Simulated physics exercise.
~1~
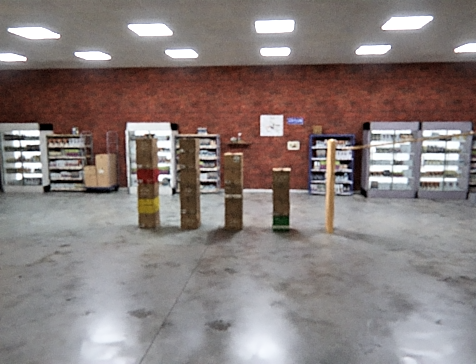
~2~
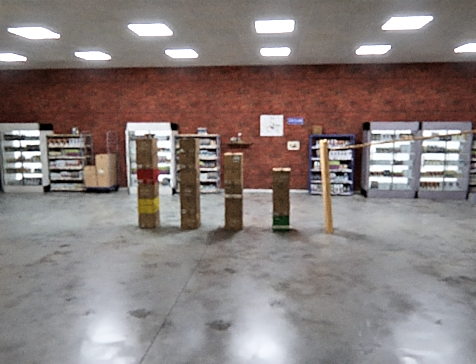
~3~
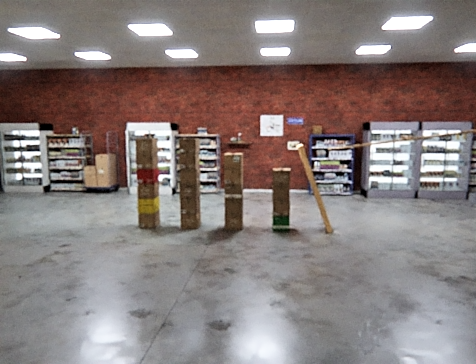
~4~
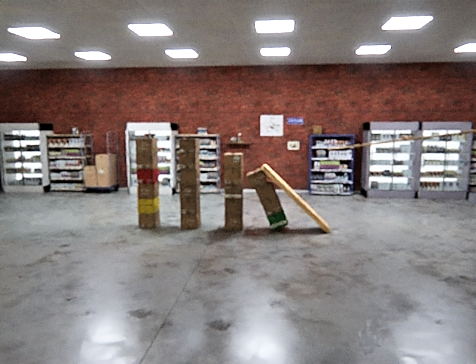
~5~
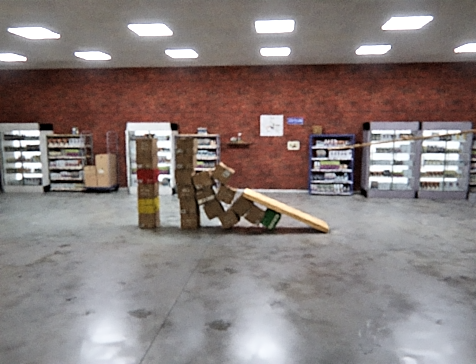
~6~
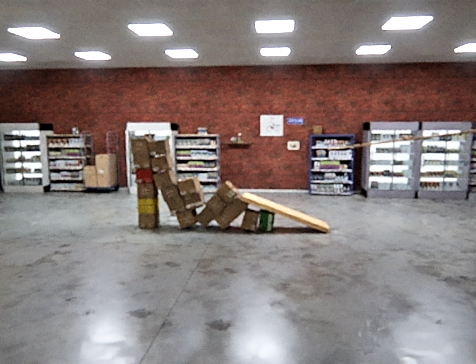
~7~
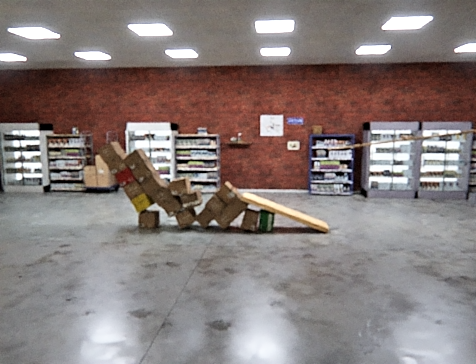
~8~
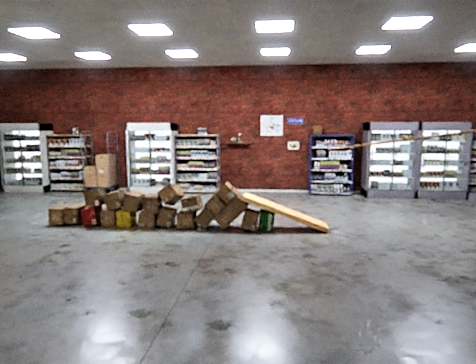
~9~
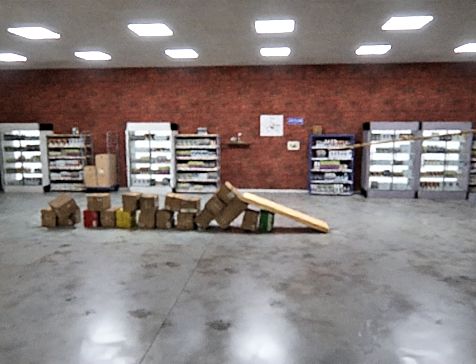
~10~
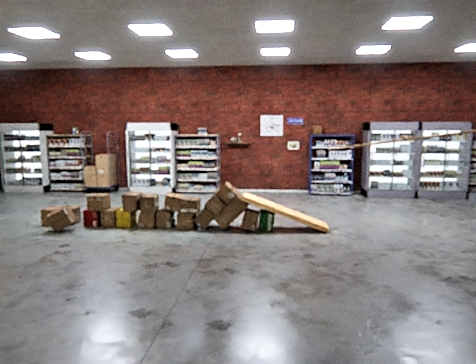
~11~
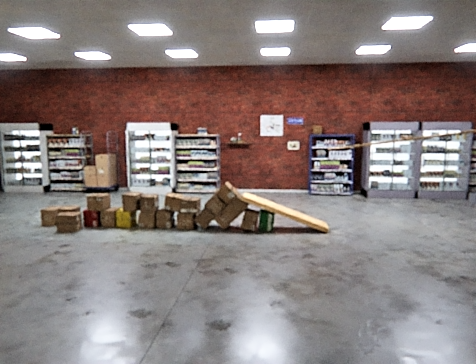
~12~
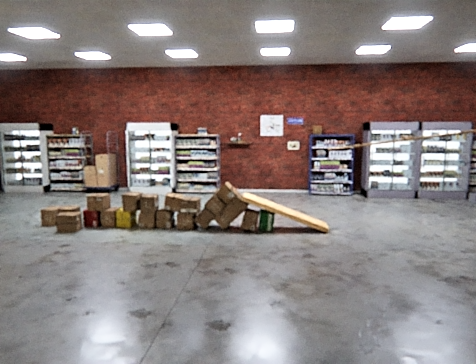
In a brick-walled room with lit display cases, a wooden board tipped left into a row of four carton stacks, which toppled one after another until nearly all the cartons lay in a low line, the board resting slanted at the right end.
